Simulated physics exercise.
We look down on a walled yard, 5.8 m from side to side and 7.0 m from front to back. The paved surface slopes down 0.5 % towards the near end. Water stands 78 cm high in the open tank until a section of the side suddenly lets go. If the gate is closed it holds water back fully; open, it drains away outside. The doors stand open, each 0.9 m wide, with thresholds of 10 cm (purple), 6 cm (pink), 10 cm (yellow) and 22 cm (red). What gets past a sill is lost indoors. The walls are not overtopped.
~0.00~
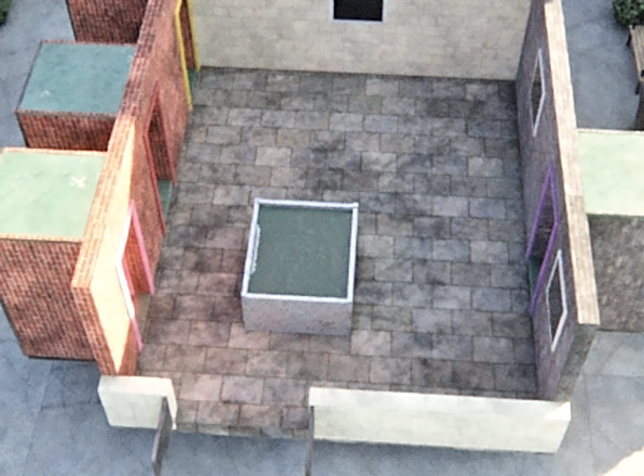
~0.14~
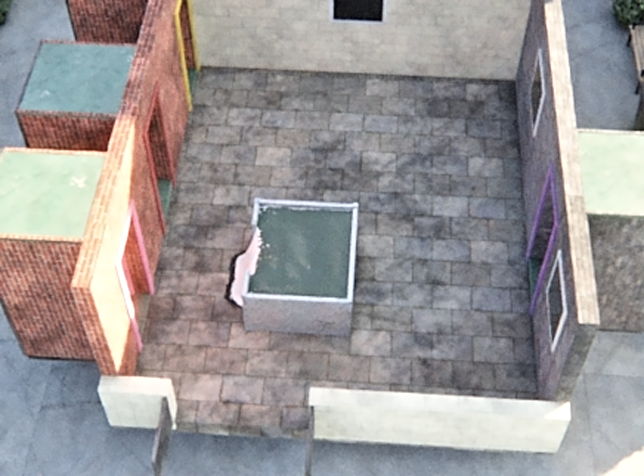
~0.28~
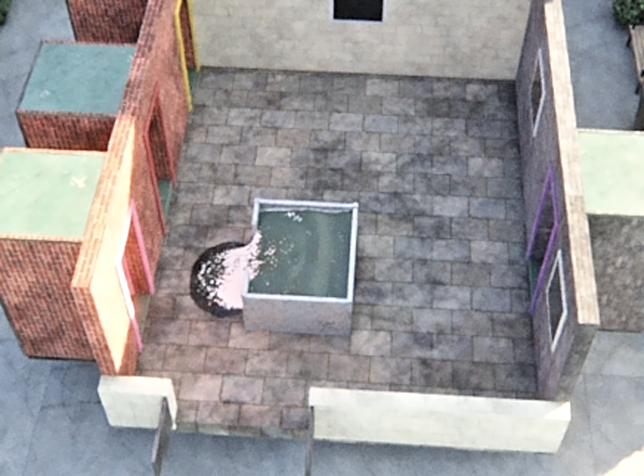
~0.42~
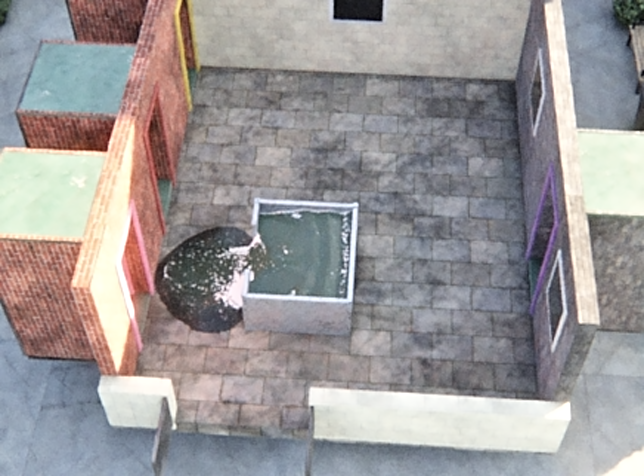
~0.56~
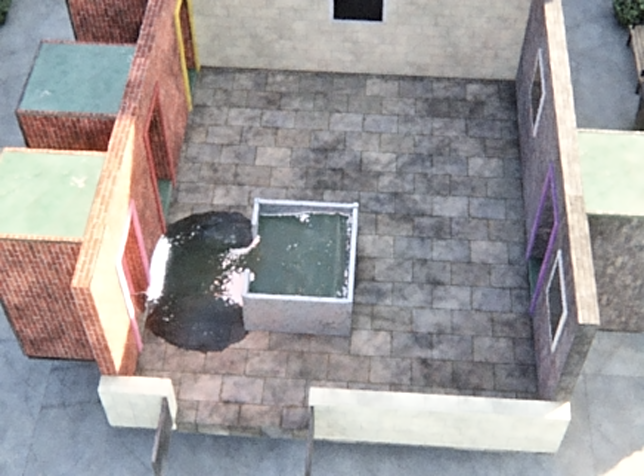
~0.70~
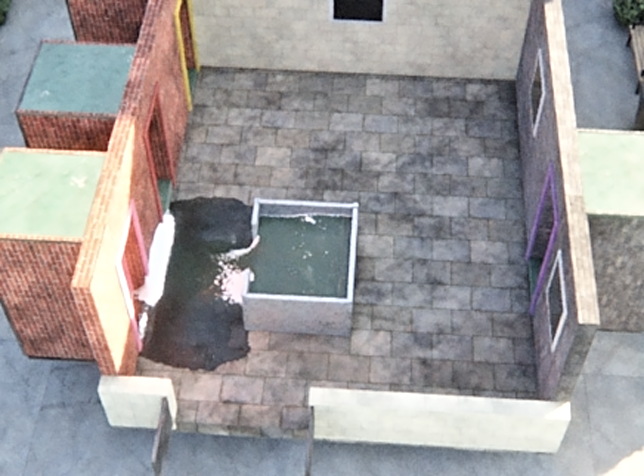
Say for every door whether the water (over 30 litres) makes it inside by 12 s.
Door by door: At the purple door it keeps below the limit; at the pink door it exceeds the limit; at the yellow door it does not reach the limit; at the red door it stays under the limit.
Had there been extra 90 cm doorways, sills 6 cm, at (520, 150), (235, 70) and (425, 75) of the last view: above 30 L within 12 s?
In turn: Under, over, under.
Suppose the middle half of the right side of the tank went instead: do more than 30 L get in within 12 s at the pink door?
Against that limit: Pink below.
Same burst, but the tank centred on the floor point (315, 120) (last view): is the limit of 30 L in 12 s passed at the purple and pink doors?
Then: Purple below, pink not over.
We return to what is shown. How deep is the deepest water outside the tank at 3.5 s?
Up to some 24 cm.
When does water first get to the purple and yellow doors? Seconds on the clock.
Purple 6.5 s, yellow 1.8 s.
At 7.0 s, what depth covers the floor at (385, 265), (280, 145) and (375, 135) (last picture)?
About 0, 2 and 3 cm.
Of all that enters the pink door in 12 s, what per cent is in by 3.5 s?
About 80 per cent.
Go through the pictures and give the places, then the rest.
The first picture shows still water, 78 cm deep, in the open tank at (302, 252).
In the second picture, water pours out at (255, 268) and has run 0.5 m, to (244, 255); typically 12 cm deep outside, 78 cm at the open tank's back.
In the third picture, the front is at (201, 262), 0.9 m from the gap at (255, 270); 0.9 m2 of floor is under water; 76 cm left at the back of the open tank.
In the fourth picture, water pours out at (255, 271) and has run 1.5 m, to (161, 269); typically 8 cm deep outside, 68 cm at the open tank's back.
In the fifth picture, the front is at (139, 295), 1.8 m from the gap at (255, 271); 3.2 m2 of floor is under water; 66 cm left at the back of the open tank.
In the sixth picture, water pours out at (255, 271) and has run 2.1 m, to (170, 207); typically 6 cm deep outside, 64 cm at the open tank's back.
After 1.4 s water covers 15 % of the floor and is deepest (42 cm) near (169, 270); purple door not reached, pink door 25 cm at the sill, 83 L in, yellow door not reached, red door 23 cm at the sill, 0 L in.
After 2.2 s water covers 25 % of the floor and is deepest (34 cm) near (129, 403); purple door not reached, pink door 20 cm at the sill, 174 L in, yellow door 5 cm at the sill, 0 L in, red door 18 cm at the sill, 3 L in.
After 3.5 s water covers 45 % of the floor and is deepest (24 cm) near (132, 392); purple door not reached, pink door 16 cm at the sill, 249 L in, yellow door 8 cm at the sill, 2 L in, red door 13 cm at the sill, 4 L in.
After 7.0 s water covers 75 % of the floor and is deepest (12 cm) near (129, 403); purple door 2 cm at the sill, 0 L in, pink door 8 cm at the sill, 312 L in, yellow door 7 cm at the sill, 7 L in, red door 6 cm at the sill, 4 L in.
After 12.0 s water covers 95 % of the floor and is deepest (8 cm) near (364, 300); purple door 6 cm at the sill, 0 L in, pink door 4 cm at the sill, 318 L in, yellow door 3 cm at the sill, 7 L in, red door 3 cm at the sill, 4 L in.
